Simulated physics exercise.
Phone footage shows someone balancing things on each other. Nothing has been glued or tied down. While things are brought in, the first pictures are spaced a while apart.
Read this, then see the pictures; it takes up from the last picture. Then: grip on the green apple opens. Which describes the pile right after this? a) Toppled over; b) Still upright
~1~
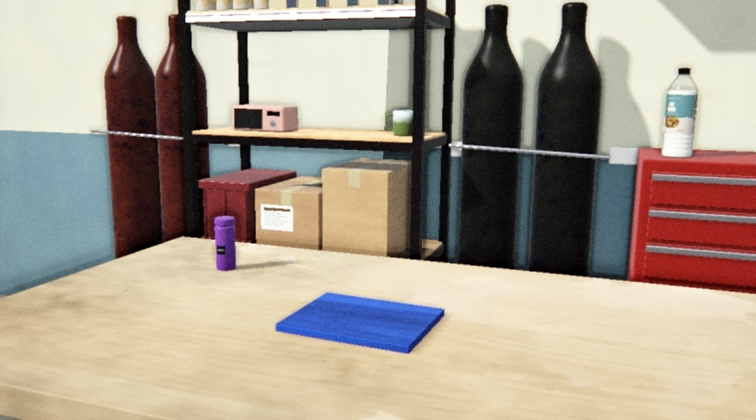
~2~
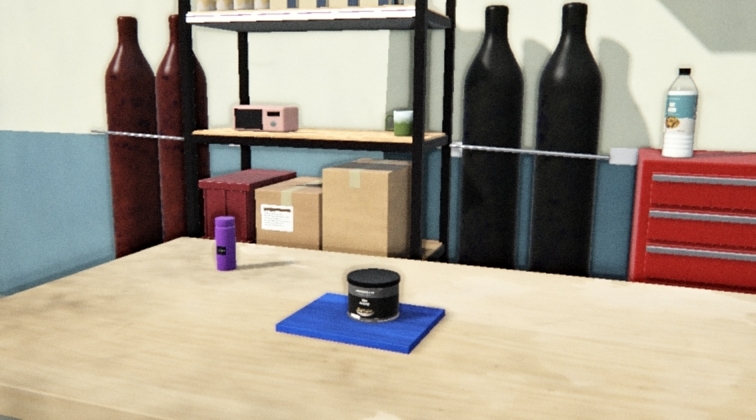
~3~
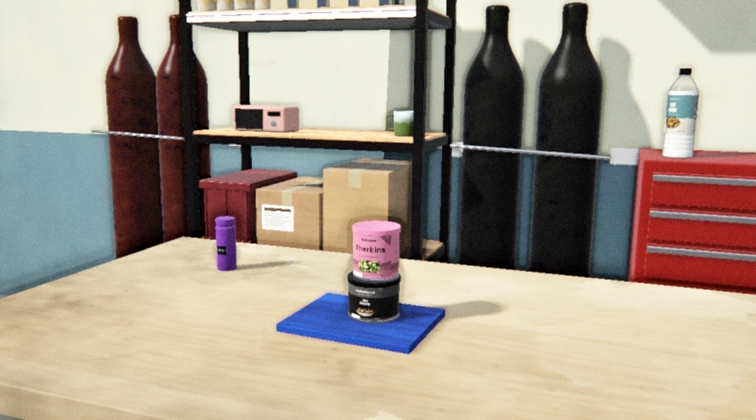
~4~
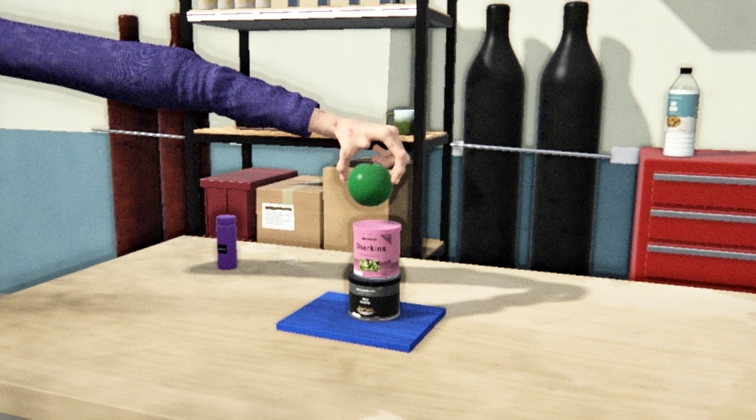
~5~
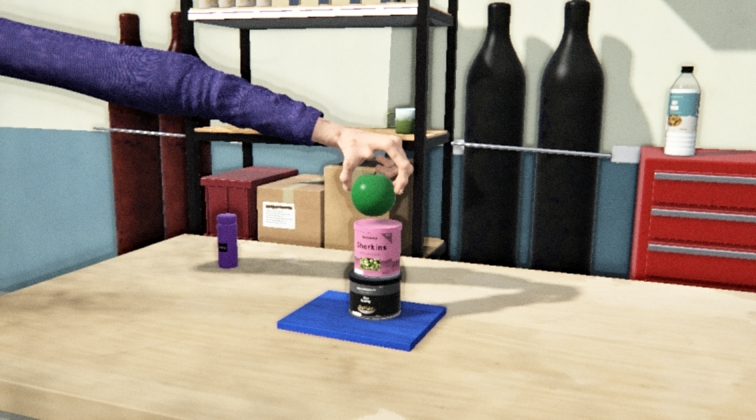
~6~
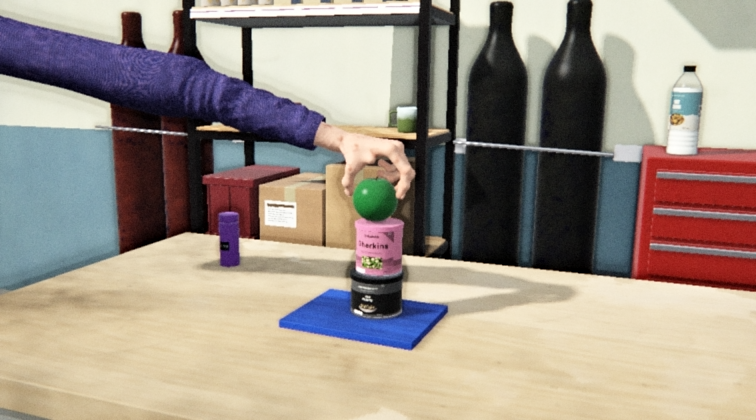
(b) Still upright.
Then, 0.40 s on from there, no change.
Then, 1.20 s on from there, green apple resting near (375, 200).
In the end, all 5 unmoved. At the end, from the last picture's camera, green apple near (376, 200). The pile holds.
